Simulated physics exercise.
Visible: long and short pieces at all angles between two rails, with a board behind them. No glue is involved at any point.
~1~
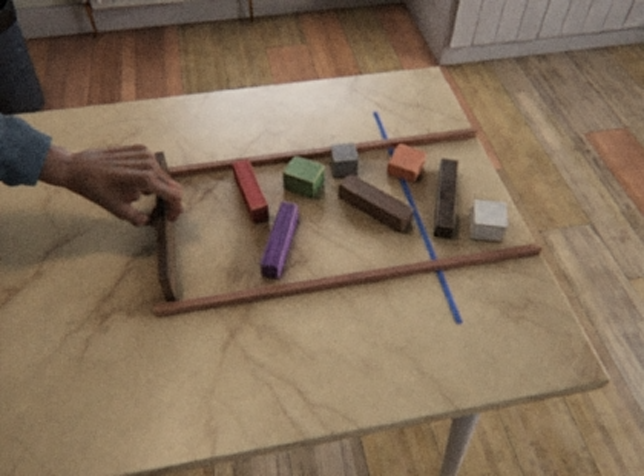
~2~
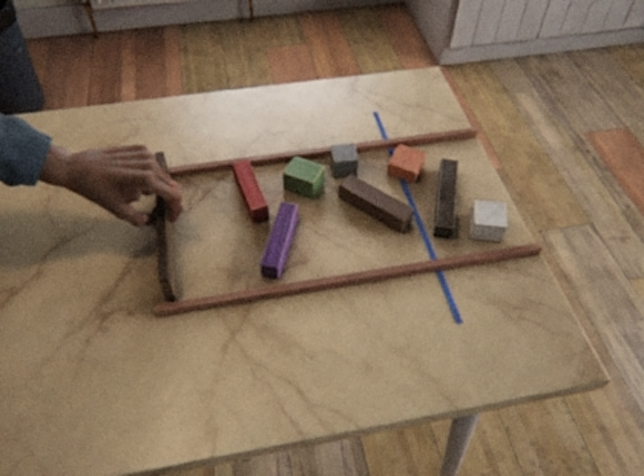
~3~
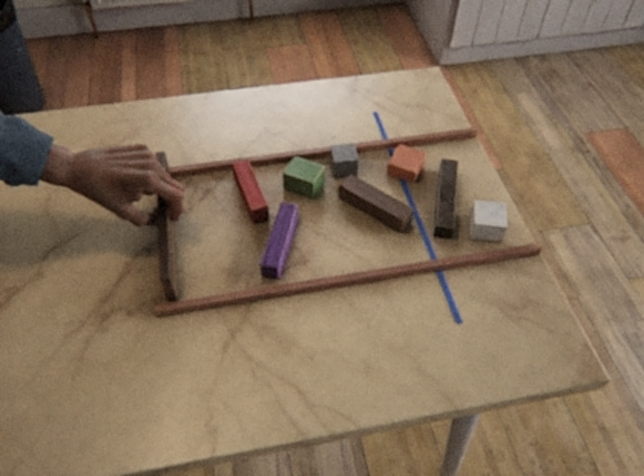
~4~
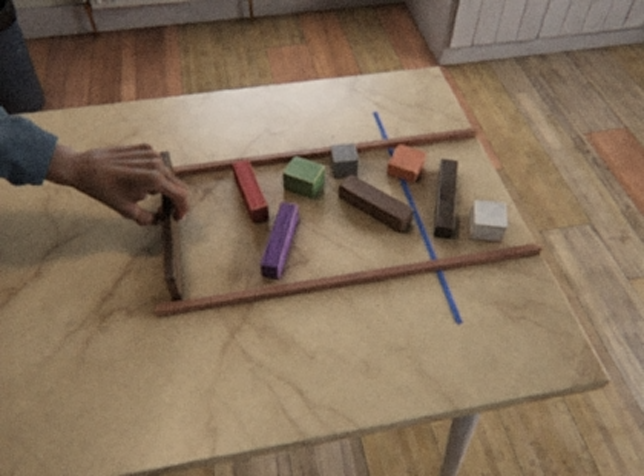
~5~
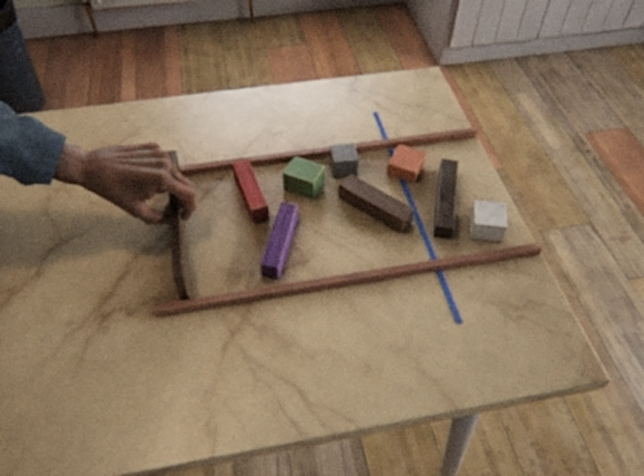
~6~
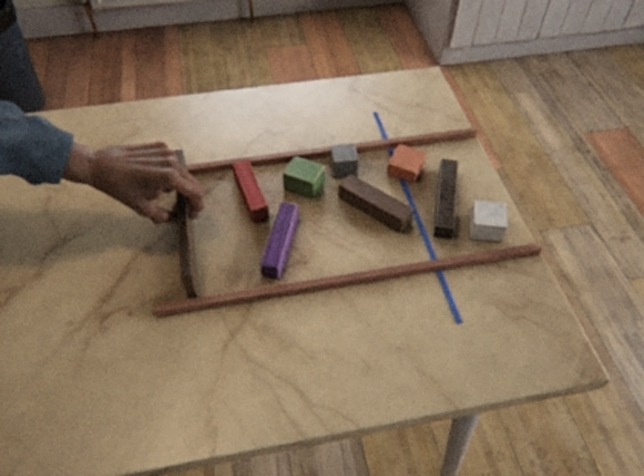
A hand sliding a dark board slightly right between two rails on a table, the coloured blocks ahead of it staying still.
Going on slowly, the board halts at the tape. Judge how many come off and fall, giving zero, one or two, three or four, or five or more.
Off the edge: None.
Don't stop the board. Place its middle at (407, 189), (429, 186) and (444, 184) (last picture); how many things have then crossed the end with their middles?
Per position: 0 / 0 / 1.
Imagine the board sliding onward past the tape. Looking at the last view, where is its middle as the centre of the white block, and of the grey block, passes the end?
Estimated middle: (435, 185), and (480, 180) for the other.
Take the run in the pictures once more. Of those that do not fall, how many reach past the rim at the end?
As for overhanging, the count is 0.
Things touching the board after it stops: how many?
In contact: 2.
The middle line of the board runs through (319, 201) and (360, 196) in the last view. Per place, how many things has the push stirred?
Counts: 5 and 6.
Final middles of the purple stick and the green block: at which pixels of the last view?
In the last picture the purple stick sits at (439, 218) while the green block sits at (434, 172).
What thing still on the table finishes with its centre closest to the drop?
That's the white block.
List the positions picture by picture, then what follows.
The first frame shows white block (488, 221); black bar (446, 197); orange block (407, 163); board (165, 223); tape (411, 202).
The second frame shows black bar (446, 197); brown bar (375, 203).
The third frame shows orange block (407, 163); grey block (344, 161).
The fourth frame shows white block (488, 221); purple stick (280, 239).
The fifth frame shows black bar (446, 197); board (178, 221).
The sixth frame shows white block (488, 221); black bar (446, 197); orange block (407, 163); board (185, 220); tape (411, 202).
A little later, none off yet; white block at rest near (488, 221); black bar at rest near (446, 197); orange block at rest near (407, 163).
When it is over, the number that fall off is zero.
